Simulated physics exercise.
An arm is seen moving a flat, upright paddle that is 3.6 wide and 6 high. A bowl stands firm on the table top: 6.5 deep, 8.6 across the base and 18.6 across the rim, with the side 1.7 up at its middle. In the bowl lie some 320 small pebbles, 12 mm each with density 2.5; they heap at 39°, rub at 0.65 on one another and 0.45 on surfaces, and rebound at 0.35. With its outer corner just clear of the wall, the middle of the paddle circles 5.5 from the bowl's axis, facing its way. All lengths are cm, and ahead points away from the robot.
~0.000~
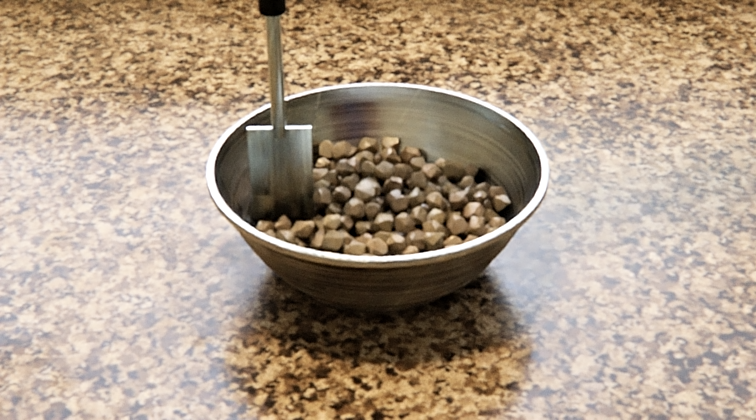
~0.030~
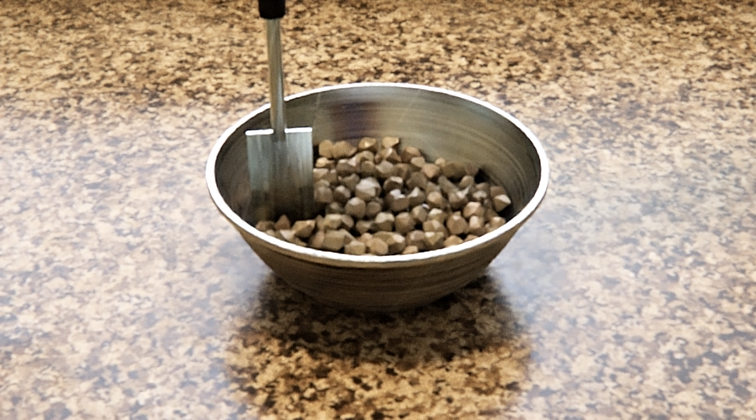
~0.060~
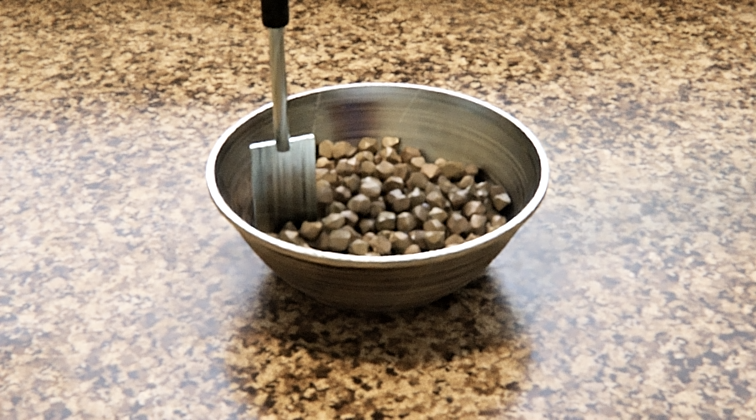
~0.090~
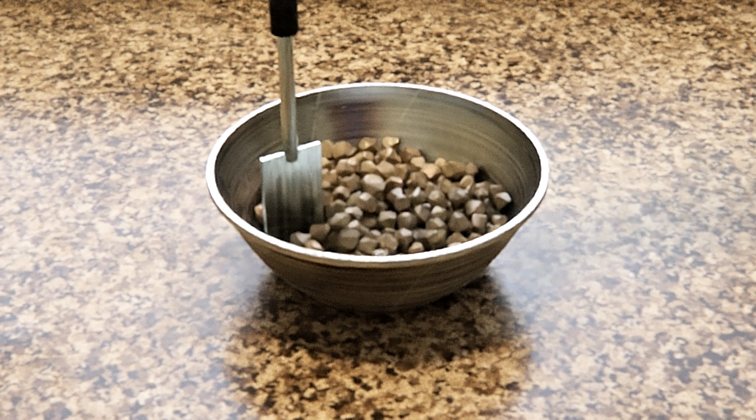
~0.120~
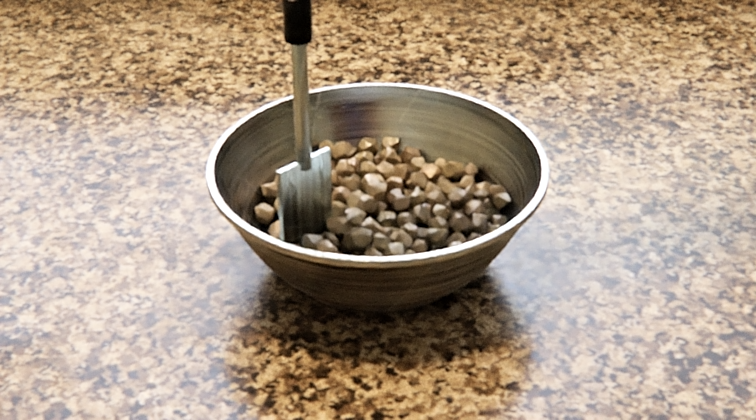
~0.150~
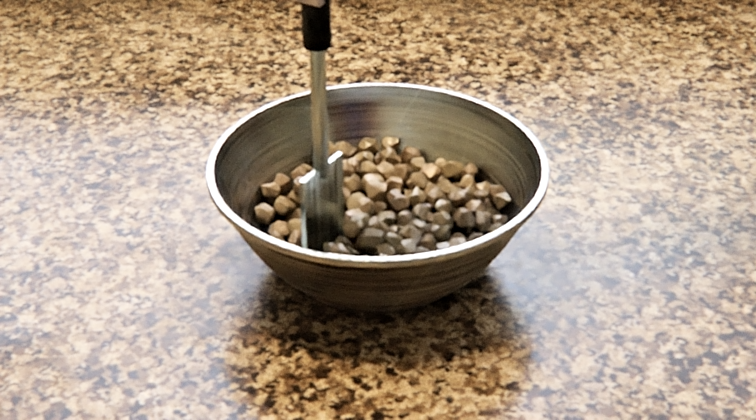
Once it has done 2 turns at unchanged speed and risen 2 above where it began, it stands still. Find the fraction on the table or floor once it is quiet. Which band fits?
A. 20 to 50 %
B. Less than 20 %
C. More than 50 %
(B) Less than 20 %.
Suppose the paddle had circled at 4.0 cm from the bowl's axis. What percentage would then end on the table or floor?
It would come to about 5 per cent.
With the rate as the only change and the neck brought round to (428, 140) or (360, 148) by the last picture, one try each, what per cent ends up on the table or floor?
About 20 and 15 %.
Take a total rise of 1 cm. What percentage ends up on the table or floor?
It comes to some 20 per cent.
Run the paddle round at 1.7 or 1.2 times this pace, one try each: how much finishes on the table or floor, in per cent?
First try close to 20, second close to 10, in per cent.
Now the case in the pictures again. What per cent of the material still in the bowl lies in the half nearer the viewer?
It comes to near 50 percent.
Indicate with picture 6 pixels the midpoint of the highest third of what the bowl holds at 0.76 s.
About (290, 177).
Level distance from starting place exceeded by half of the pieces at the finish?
2 centimetres.
By 0.76 s, 318° round, highest piece 9 above the table; 303 in the bowl, 18 on the table or floor, 4 in flight or on the tool.
By 1.36 s, 220° round, highest piece 7 above the table; 293 in the bowl, 32 on the table or floor.
By 1.87 s, 0° round, highest piece 7 above the table; 293 in the bowl, 32 on the table or floor.
By 2.57 s, 0° round, highest piece 7 above the table; 293 in the bowl, 32 on the table or floor.
Final count, 293 in the bowl, 32 on the table or floor. That is 10 % on the table or floor.
